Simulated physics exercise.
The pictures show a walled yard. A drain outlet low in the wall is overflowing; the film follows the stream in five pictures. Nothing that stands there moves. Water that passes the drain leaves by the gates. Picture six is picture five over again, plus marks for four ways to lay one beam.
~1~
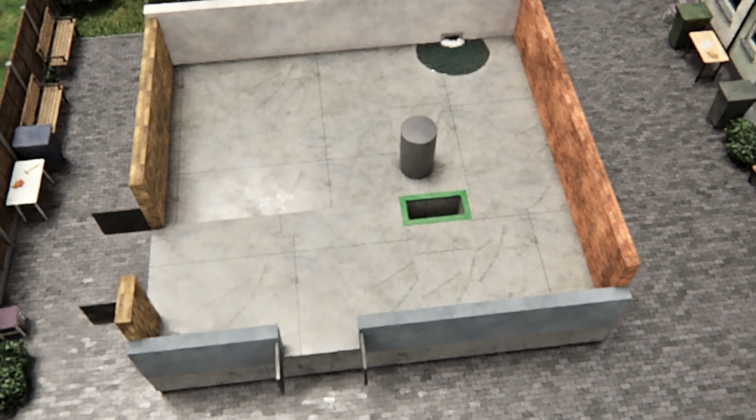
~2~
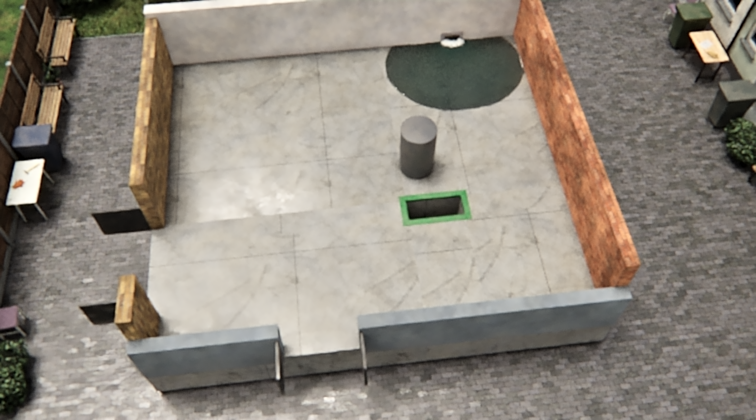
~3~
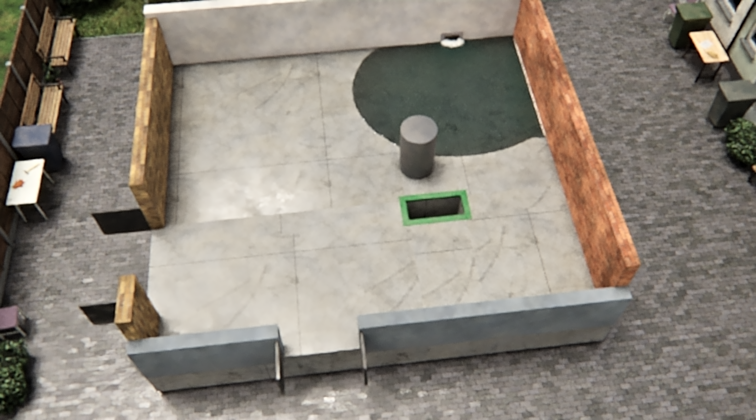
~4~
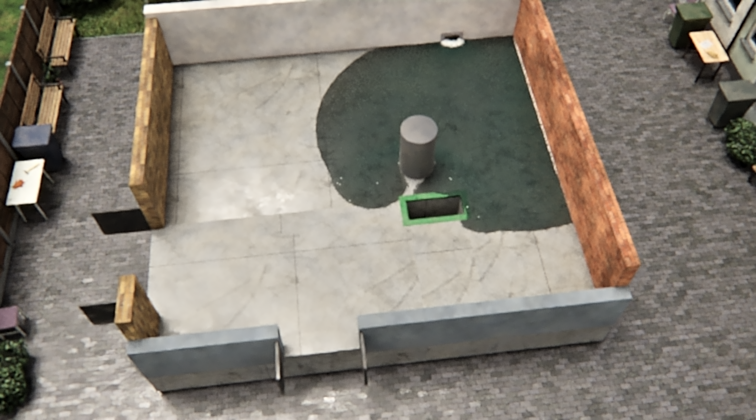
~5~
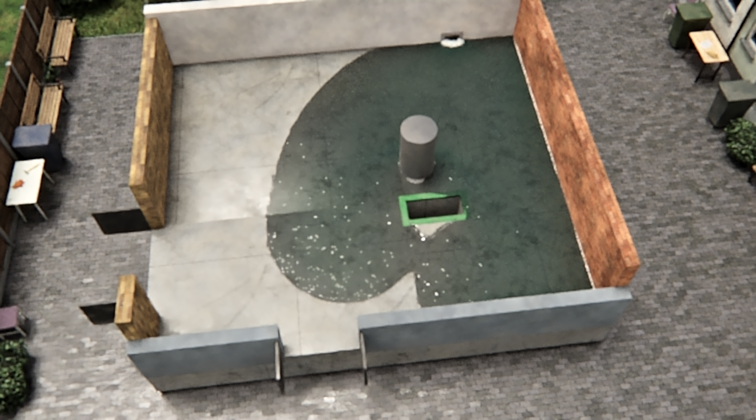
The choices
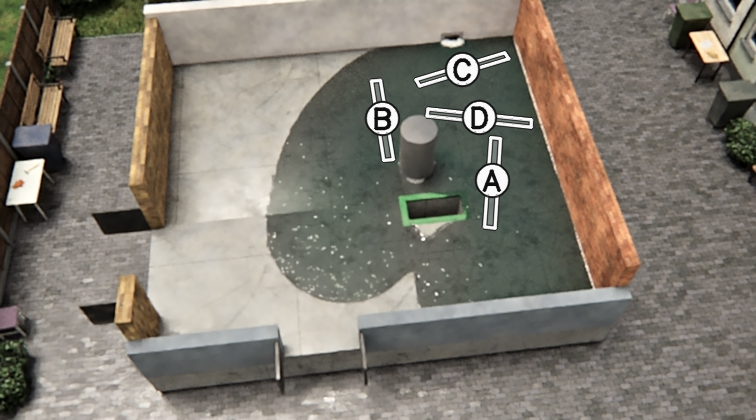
Dark water spreading from an outfall in the back wall across a walled yard, surrounding a grey cylinder and a green-edged gully.
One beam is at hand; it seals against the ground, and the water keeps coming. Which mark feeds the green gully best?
A works best here.
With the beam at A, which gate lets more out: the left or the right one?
More leaves on the right.
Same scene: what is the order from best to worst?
The order is A, B, C, D.
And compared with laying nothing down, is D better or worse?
It is worse.
In white, A from (489, 227) to (495, 138); B from (388, 159) to (375, 80); C from (417, 82) to (506, 55); D from (427, 112) to (531, 123).
With A, about 24 % of the stream goes into the green gully, about 74 % out by the gates.
With B, about 19 % of the stream goes into the green gully, about 79 % out by the gates.
With C, about 8 % of the stream goes into the green gully, about 89 % out by the gates.
With D, about 5 % of the stream goes into the green gully, about 92 % out by the gates.
